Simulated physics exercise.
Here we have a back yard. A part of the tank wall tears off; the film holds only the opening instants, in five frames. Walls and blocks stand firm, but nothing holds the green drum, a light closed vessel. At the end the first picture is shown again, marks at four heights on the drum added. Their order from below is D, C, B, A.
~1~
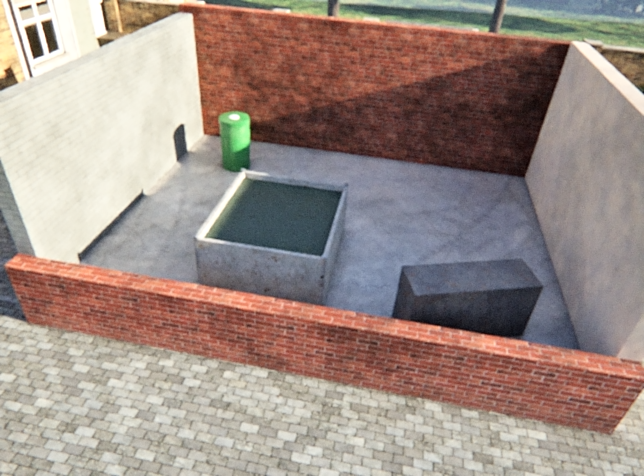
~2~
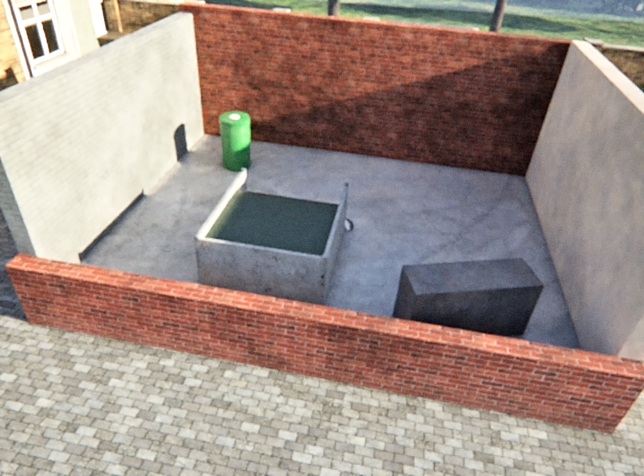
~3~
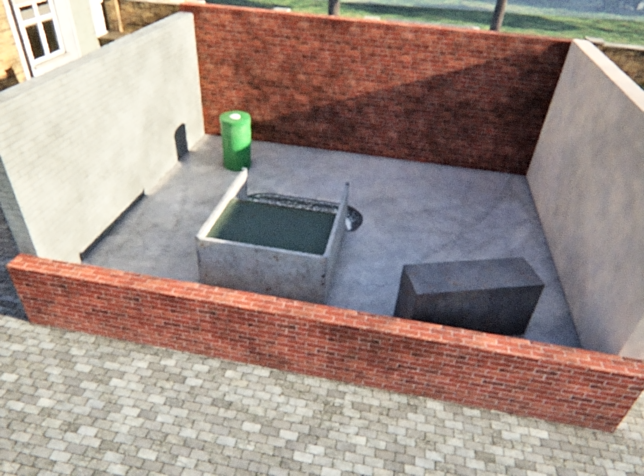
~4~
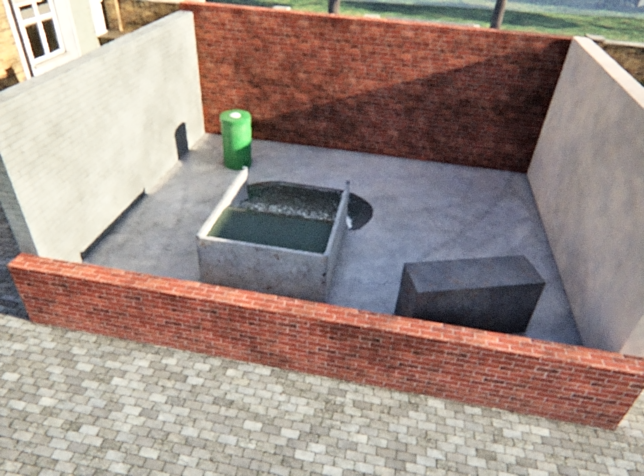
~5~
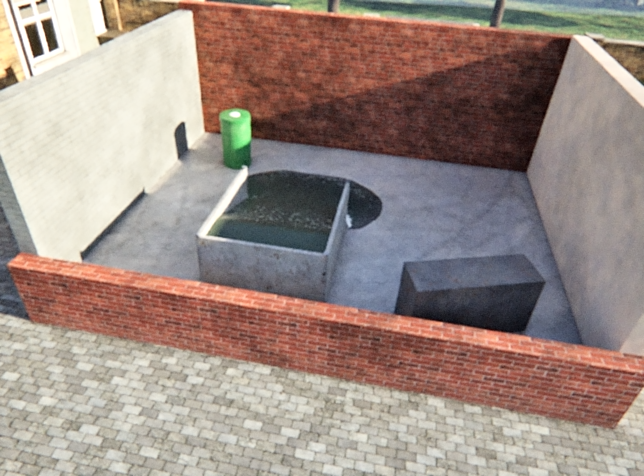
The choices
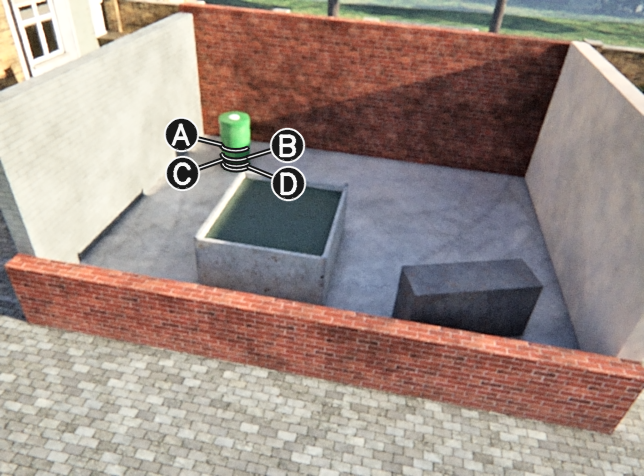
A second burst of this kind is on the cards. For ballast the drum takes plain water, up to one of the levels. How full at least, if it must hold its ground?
Line B.
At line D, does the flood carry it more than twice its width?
Yes.
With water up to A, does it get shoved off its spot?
No.
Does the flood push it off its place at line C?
Yes, that goes wrong.
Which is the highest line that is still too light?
It is C.
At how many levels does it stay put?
Two of them.
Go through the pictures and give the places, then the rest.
The first picture shows lid of the green drum at (234, 117); tank full, its middle at (279, 214).
In the second picture, water covers 2 % of the ground, mostly out of sight from here.
In the third picture, water covers 5 % of the ground, mostly out of sight from here.
In the fourth picture, water covers 8 % of the ground, mostly out of sight from here.
The fifth picture shows lid of the green drum at (235, 115); 12 % of the ground under water, its edge towards the drum at (243, 182).
In white, A at (231, 150); B at (231, 159); C at (232, 165); D at (232, 169); from the bottom up D, C, B, A.
For line A, it does not move.
For line B, it does not move.
For line C, it is pushed about 3 times its own width away.
For line D, it is pushed about 7 times its own width away.
